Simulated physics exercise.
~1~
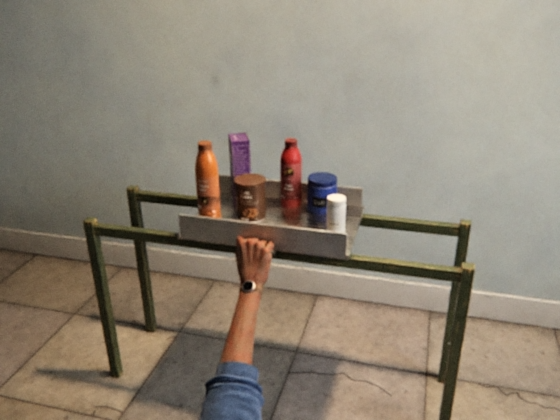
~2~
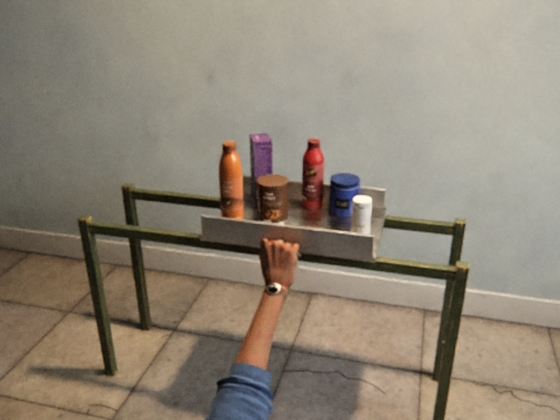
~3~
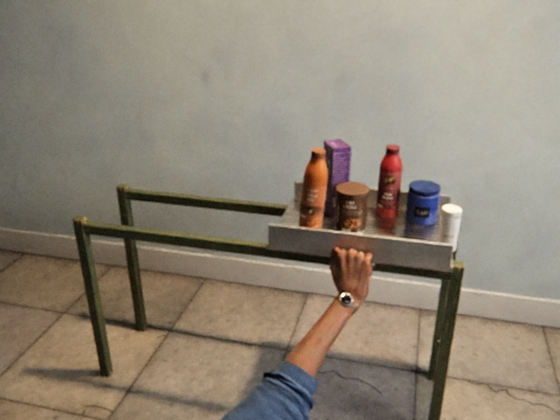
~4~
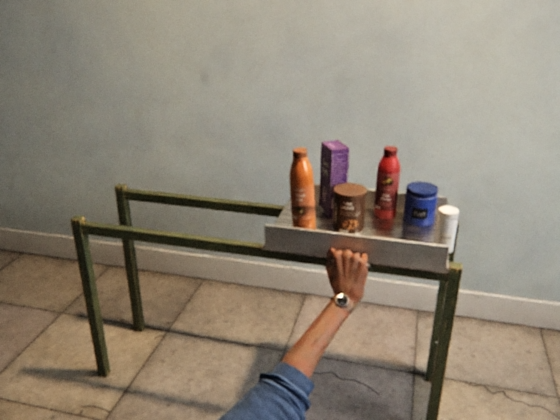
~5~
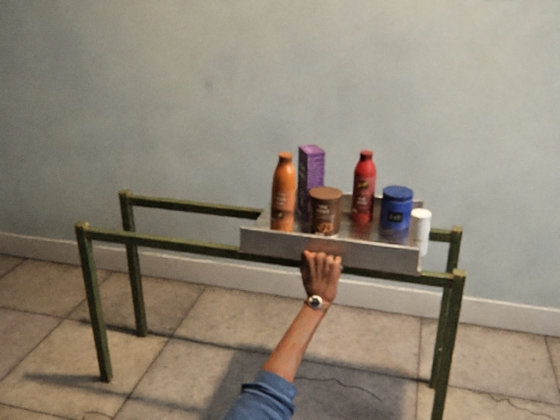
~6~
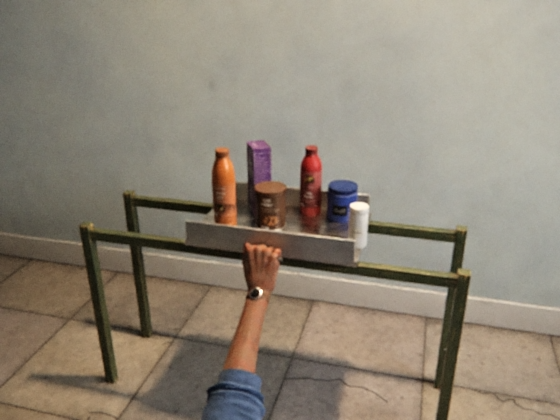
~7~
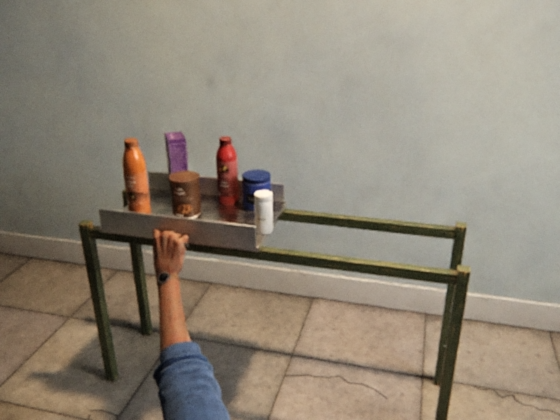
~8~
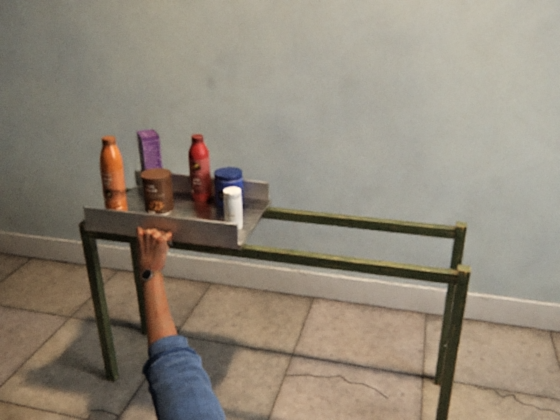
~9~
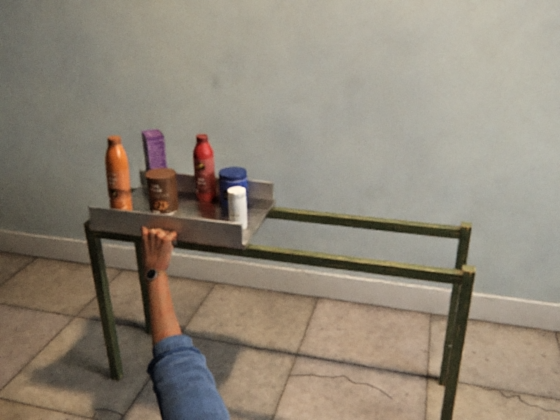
To begin with, a hand wearing a wristwatch grips the front of a metal tray resting midway along a green frame, with an orange bottle, purple carton, brown tin, red bottle, blue jar and small white container standing on it. The hand slides the tray to the right end, where the orange bottle tilts slightly but stays up. It then draws the tray back left, slowly at first, past the middle and on to the left end. There the tray comes to rest, the hand still on its front edge and all six items standing.
